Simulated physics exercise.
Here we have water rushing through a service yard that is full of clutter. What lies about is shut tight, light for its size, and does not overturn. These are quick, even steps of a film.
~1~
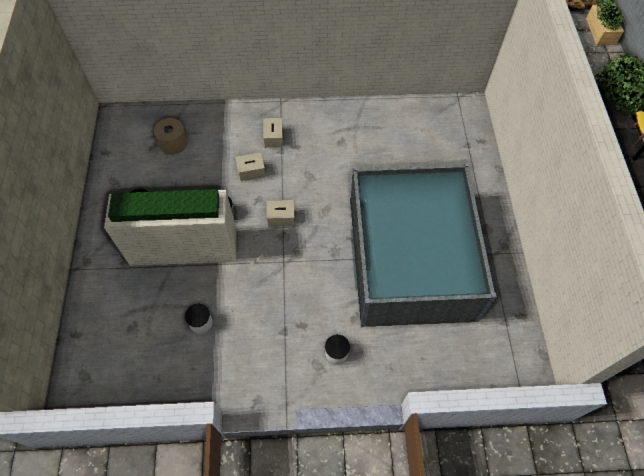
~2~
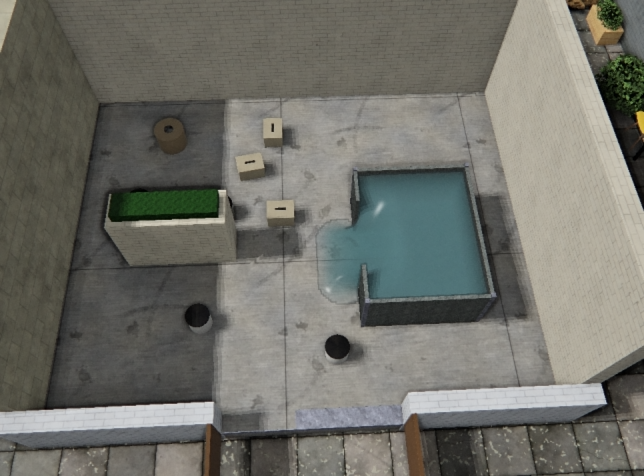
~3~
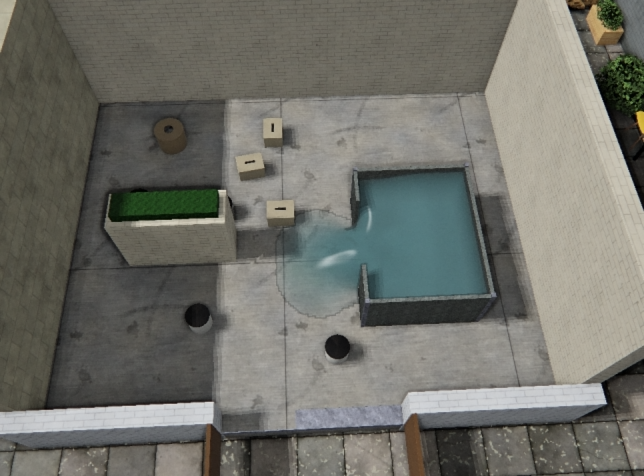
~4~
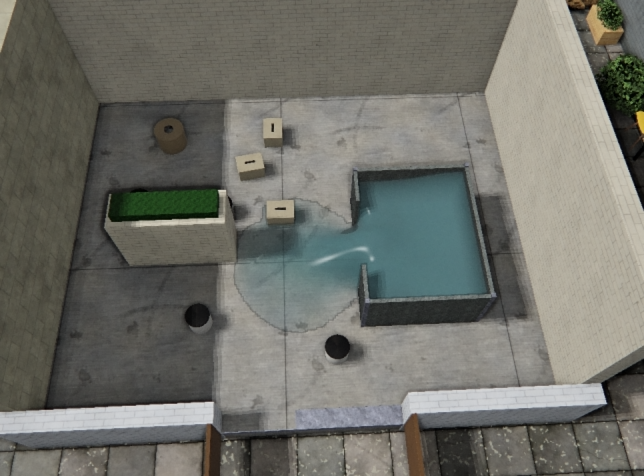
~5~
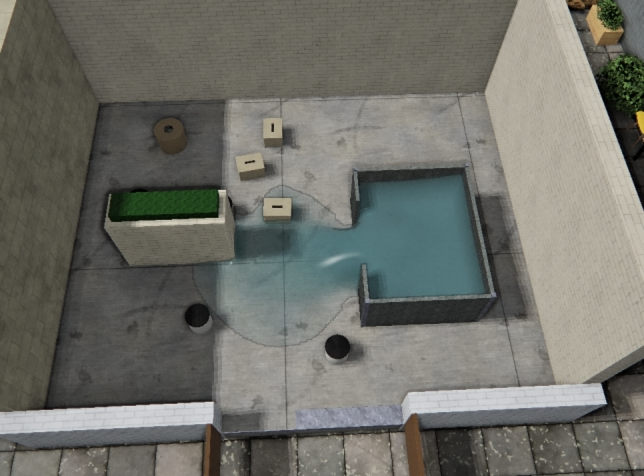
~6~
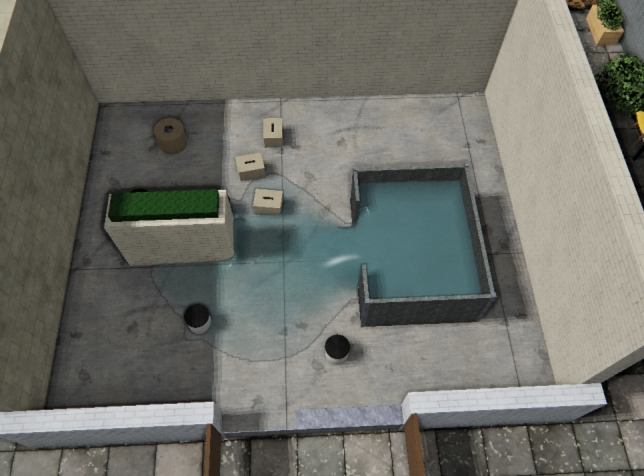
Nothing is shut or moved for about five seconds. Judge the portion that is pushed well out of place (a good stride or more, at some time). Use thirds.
Share: Two thirds or more.
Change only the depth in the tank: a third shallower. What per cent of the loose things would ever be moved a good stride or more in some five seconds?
Close to 80 %.
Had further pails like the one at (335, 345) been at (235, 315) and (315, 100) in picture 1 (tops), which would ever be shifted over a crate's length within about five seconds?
One after the other: Swept aside, pushed that far.
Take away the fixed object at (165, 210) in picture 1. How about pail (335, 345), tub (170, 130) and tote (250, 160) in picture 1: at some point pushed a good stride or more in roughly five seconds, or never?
In turn: Never so far, shifted that much, moved that far.
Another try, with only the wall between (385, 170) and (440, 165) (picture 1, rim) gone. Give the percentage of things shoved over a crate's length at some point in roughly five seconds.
Near 40 in a hundred.
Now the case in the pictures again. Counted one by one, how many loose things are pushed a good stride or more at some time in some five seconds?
6 of them.
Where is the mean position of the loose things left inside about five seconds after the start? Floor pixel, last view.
Near (192, 193).
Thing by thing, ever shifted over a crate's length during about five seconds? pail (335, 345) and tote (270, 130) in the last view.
In turn: Never so far, not that far.
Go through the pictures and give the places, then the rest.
A tote at (280, 209) rests on the ground; a pail at (221, 203), on the bottom; 0 of 8 have shifted, in the first frame.
A tote at (280, 209) rests on the ground; a pail at (221, 203), on the bottom; 0 of 8 have shifted, in the second frame.
A tote at (280, 209) rests on the ground; a pail at (221, 203) rests on the ground; 0 of 8 have shifted, in the third frame.
A tote at (280, 209), on the bottom; a pail at (221, 203), on the bottom; 0 of 8 have shifted, in the fourth frame.
A tote at (277, 207) rests on the ground, close to its start; a pail at (221, 203), on the bottom; 1 of 8 have shifted, in the fifth frame.
A tote at (268, 198), on the bottom, close to its start; a pail is out of sight; 2 of 8 have shifted, in the sixth frame.
A moment on, 3 of 8 are well off their spots; 1 afloat.
Next, 6 of 8 are well off their spots; 6 afloat.
Later, 6 of 8 are well off their spots; 6 afloat.
In the end, 6 of 8 are well off their spots, and 6 have been at some point; 6 afloat.
